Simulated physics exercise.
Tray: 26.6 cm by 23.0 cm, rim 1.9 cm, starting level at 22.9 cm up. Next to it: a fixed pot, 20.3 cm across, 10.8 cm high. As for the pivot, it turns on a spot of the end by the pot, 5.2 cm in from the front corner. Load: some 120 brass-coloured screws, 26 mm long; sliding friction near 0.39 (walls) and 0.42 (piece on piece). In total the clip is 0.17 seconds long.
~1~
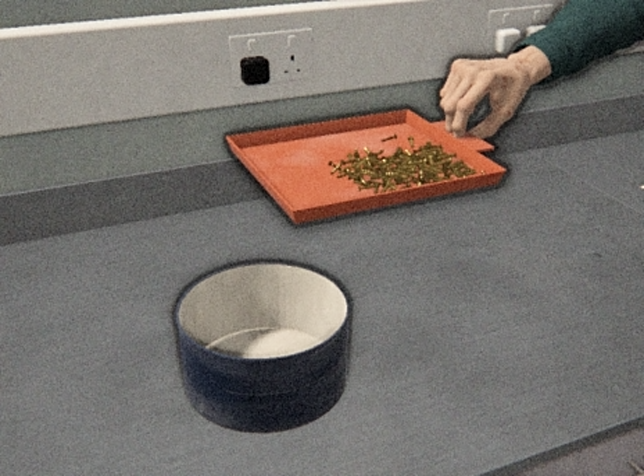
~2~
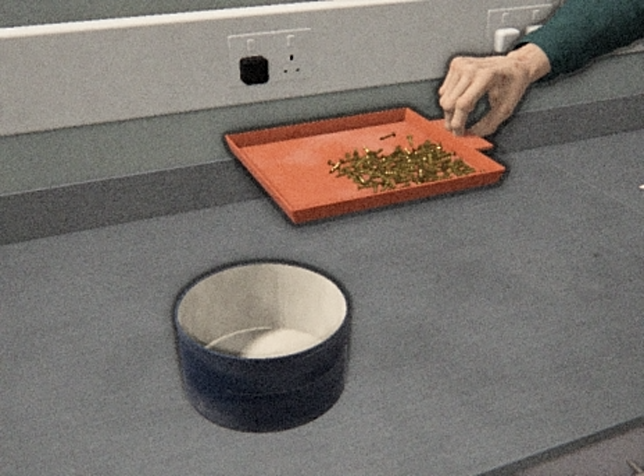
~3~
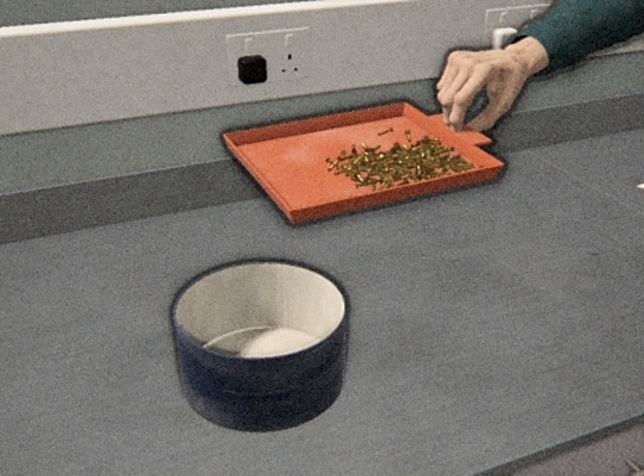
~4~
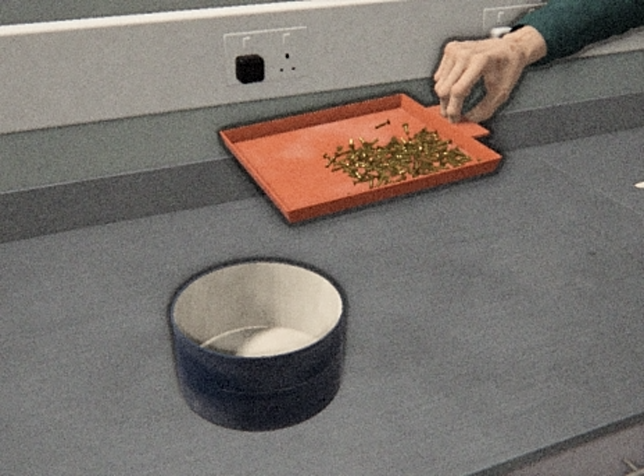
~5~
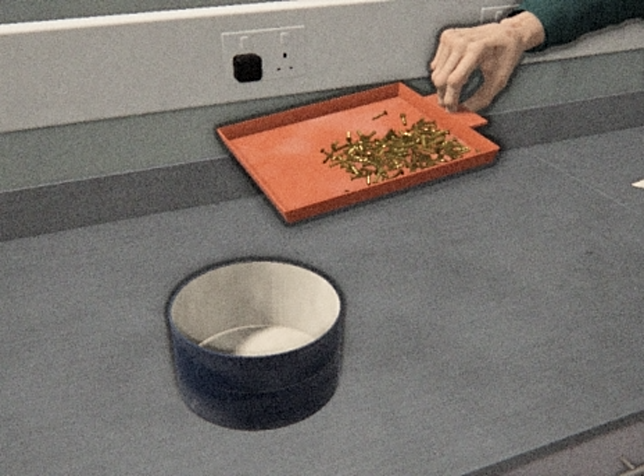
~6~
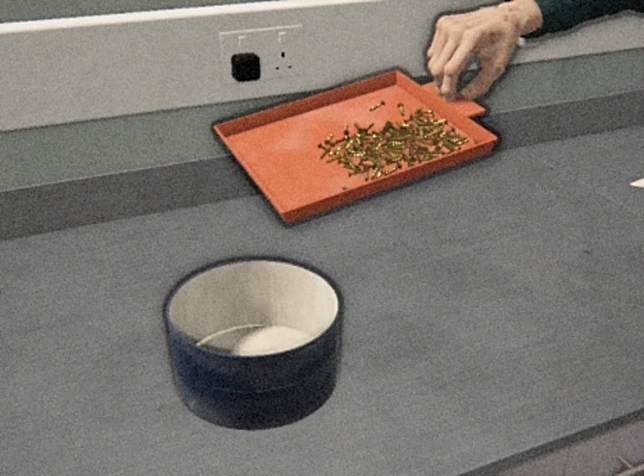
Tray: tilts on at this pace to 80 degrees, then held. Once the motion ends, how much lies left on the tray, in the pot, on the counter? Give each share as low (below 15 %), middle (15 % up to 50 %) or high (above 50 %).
Tray - low, pot - high, counter - low.
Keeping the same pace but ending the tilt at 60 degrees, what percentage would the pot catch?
That would be around 75 percent.
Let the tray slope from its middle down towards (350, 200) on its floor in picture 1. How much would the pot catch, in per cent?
My guess is roughly 75 percent.
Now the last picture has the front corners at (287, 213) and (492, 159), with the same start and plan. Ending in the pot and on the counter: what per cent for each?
The pot gets 50 and the counter 50.
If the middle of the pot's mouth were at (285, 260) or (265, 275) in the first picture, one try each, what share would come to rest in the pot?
First try about 0 per cent, second try about 25 per cent.
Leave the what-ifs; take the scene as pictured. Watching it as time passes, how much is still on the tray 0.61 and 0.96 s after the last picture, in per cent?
Sequence: 70; 5.
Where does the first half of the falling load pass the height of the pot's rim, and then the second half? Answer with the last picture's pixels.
Earlier half close to (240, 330), later half at (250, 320) in pixels.
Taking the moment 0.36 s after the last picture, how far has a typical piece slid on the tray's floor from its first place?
About 5 cm.
Then, 0.36 s after the last picture, tilt 44 degrees; the tray holds 100 %, the pot 0 %.
Then, 0.61 s after the last picture, tilt 67 degrees; the tray holds 70 %, the pot 0 %.
Then, 0.96 s after the last picture, tilt 80 degrees; the tray holds 5 %, the pot 90 %.
In the end, tray 5 %, pot 95 %, counter 0 %.
